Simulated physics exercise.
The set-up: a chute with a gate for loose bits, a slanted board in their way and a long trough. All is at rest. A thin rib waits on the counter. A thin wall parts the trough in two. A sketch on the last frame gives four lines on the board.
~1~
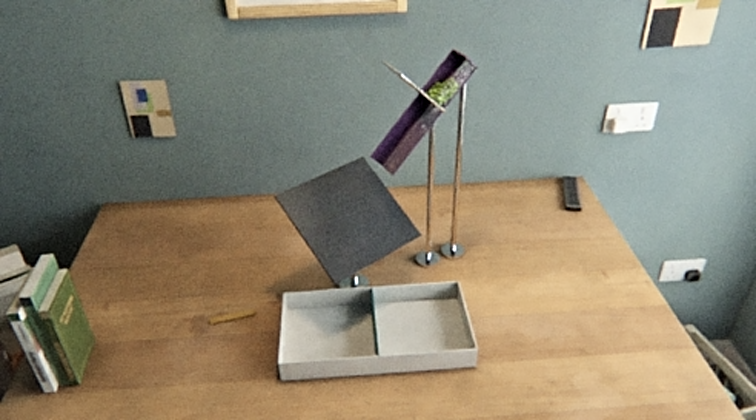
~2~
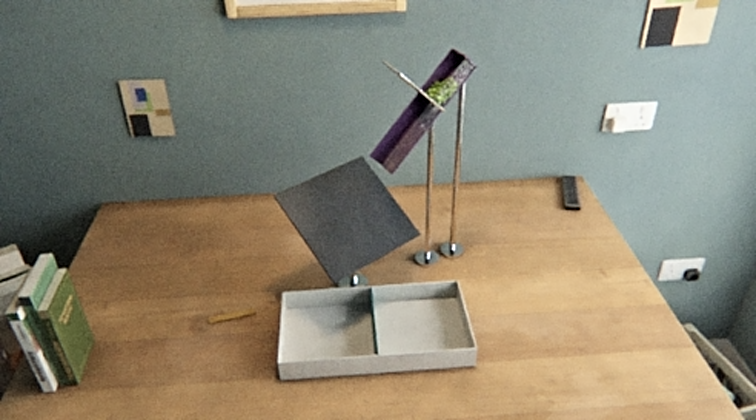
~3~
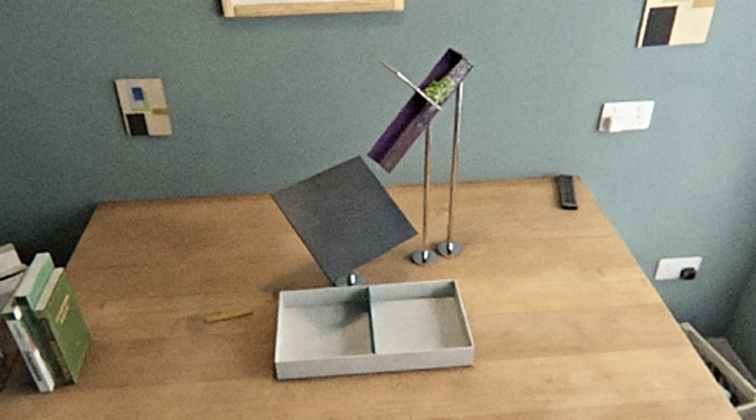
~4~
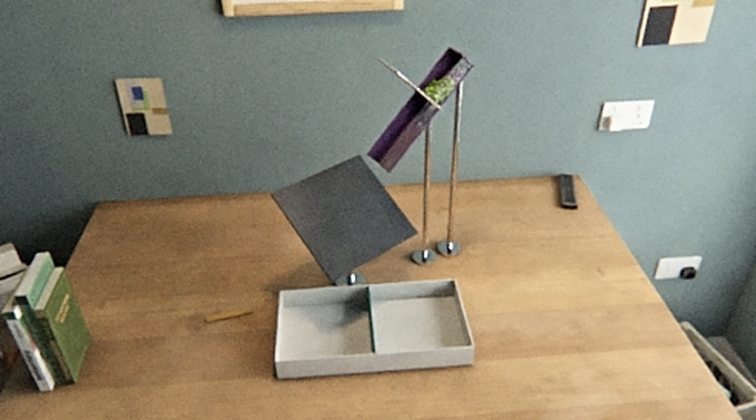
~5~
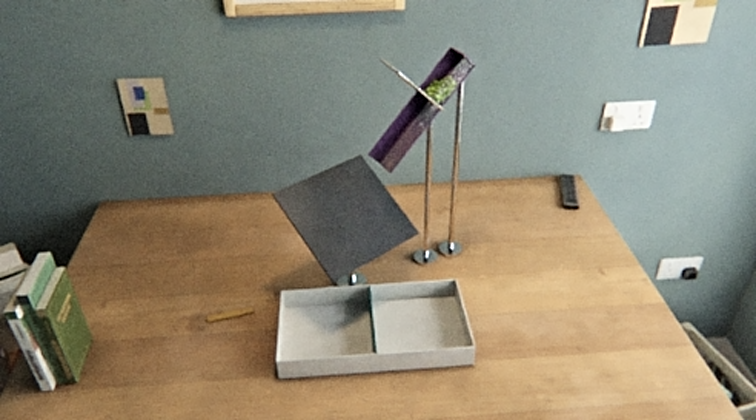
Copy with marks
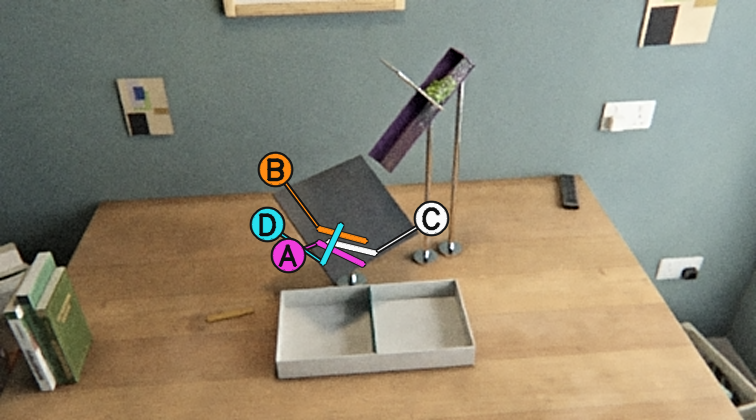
Nothing moves as green bits sit in a tilted purple chute above a dark slanted board.
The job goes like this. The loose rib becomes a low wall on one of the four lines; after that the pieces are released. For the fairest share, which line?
Go for D.
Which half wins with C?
Right.
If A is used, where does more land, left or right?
Right.
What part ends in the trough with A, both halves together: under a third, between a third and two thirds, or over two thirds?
Over two thirds.
On the marked copy, line A from (319, 242) to (362, 264); line B from (319, 228) to (364, 240); line C from (328, 242) to (374, 253); line D from (340, 225) to (323, 262).
With A, of what is caught, just a few in the left half, almost all in the right.
With B, of what is caught, about a tenth in the left half, almost all in the right.
With C, of what is caught, about a tenth in the left half, the larger part in the right.
With D, of what is caught, roughly two thirds in the left half, roughly a third in the right.
